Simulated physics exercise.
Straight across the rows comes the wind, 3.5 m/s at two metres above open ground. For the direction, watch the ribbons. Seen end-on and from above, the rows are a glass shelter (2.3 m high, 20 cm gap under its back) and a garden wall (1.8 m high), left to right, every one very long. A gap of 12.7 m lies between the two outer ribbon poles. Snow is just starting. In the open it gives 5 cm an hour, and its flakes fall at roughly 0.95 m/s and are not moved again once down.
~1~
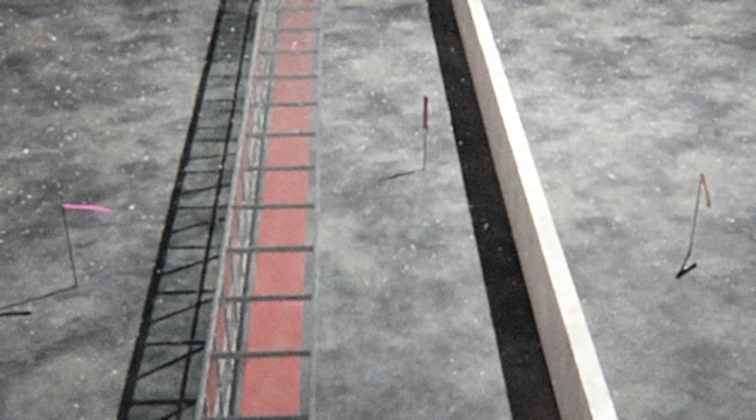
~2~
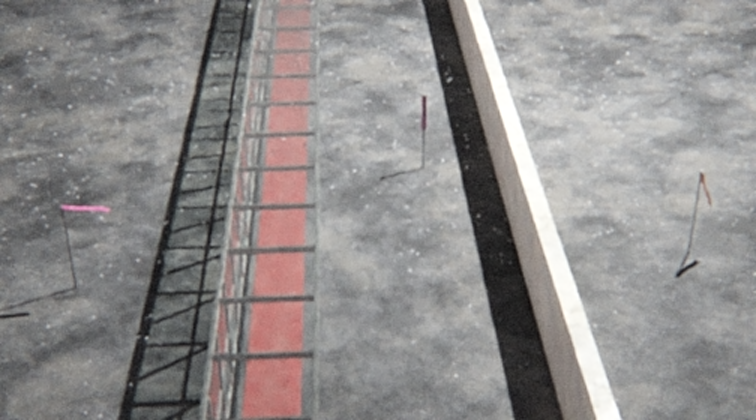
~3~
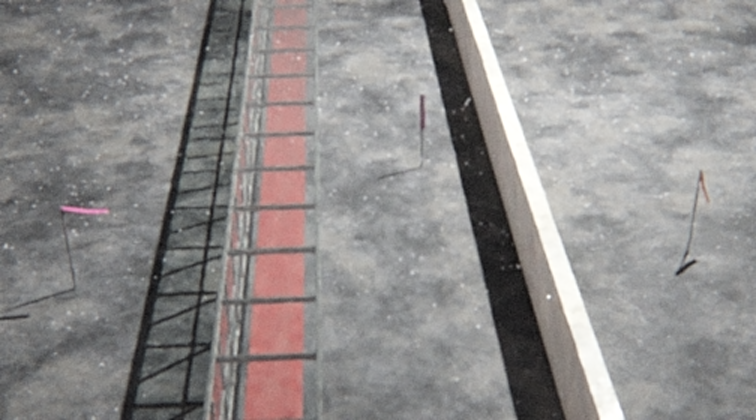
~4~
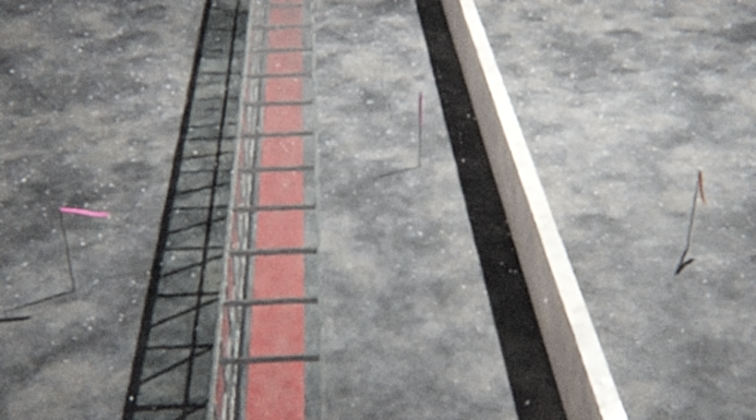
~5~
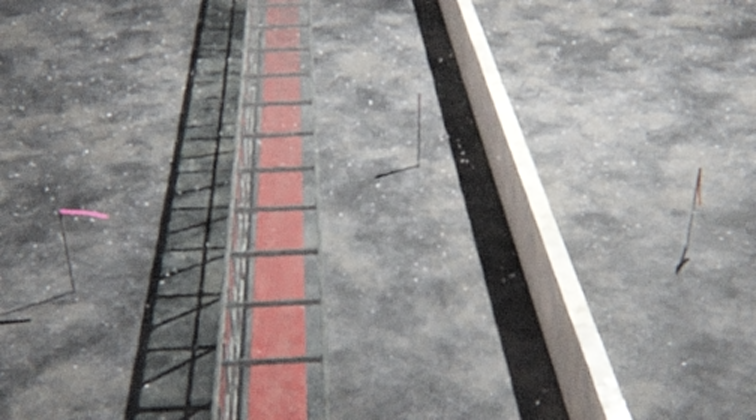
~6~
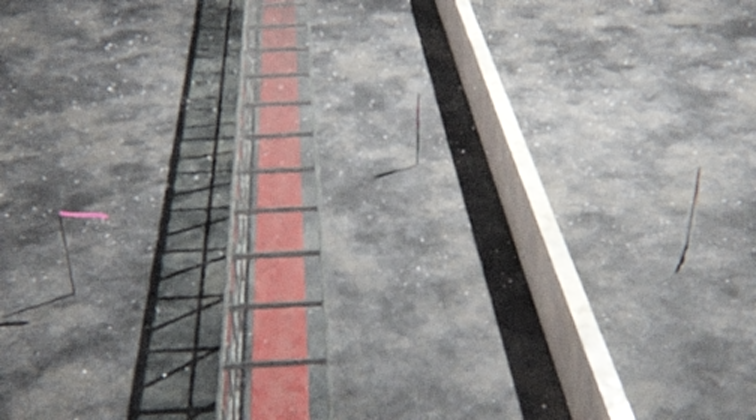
A pink ribbon on the left pole keeps streaming to the right while the red ribbons on two other poles narrow from view, as scattered snowflakes shift over gray ground around a long glass shelter and a pale garden wall.
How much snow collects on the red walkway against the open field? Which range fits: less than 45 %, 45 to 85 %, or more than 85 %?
That spot gets not even 45 % of the open amount.
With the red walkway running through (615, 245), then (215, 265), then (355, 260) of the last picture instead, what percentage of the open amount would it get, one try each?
90 %, then 120 %, then 50 %.
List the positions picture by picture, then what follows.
The left ribbon ends at (109, 211), leaning 80 degrees to the right, in the first picture.
The right ribbon ends at (709, 205), leaning 20 degrees to the right and the red one passes (280, 262), in the second picture.
The inner ribbon ends at (422, 130), hanging almost straight, above the rows the flakes slant 80 degrees from upright, towards the right and the top of the glass shelter crosses (278, 131), in the third picture.
The left ribbon ends at (107, 214), leaning 80 degrees to the right and the red one passes (281, 201), in the fourth picture.
The right ribbon ends at (700, 205), hanging almost straight and above the rows the flakes slant 80 degrees from upright, towards the right, in the fifth picture.
The top of the garden wall crosses (517, 143), in the sixth picture.
After 10 minutes open ground has 8 mm and the red walkway 0 mm.
After 30 minutes open ground has 25 mm and the red walkway 0 mm.
After 60 minutes open ground has 50 mm and the red walkway 0 mm, so the red walkway has 0 % of the open amount; the left half of it has 0 %, the right half 1 %.
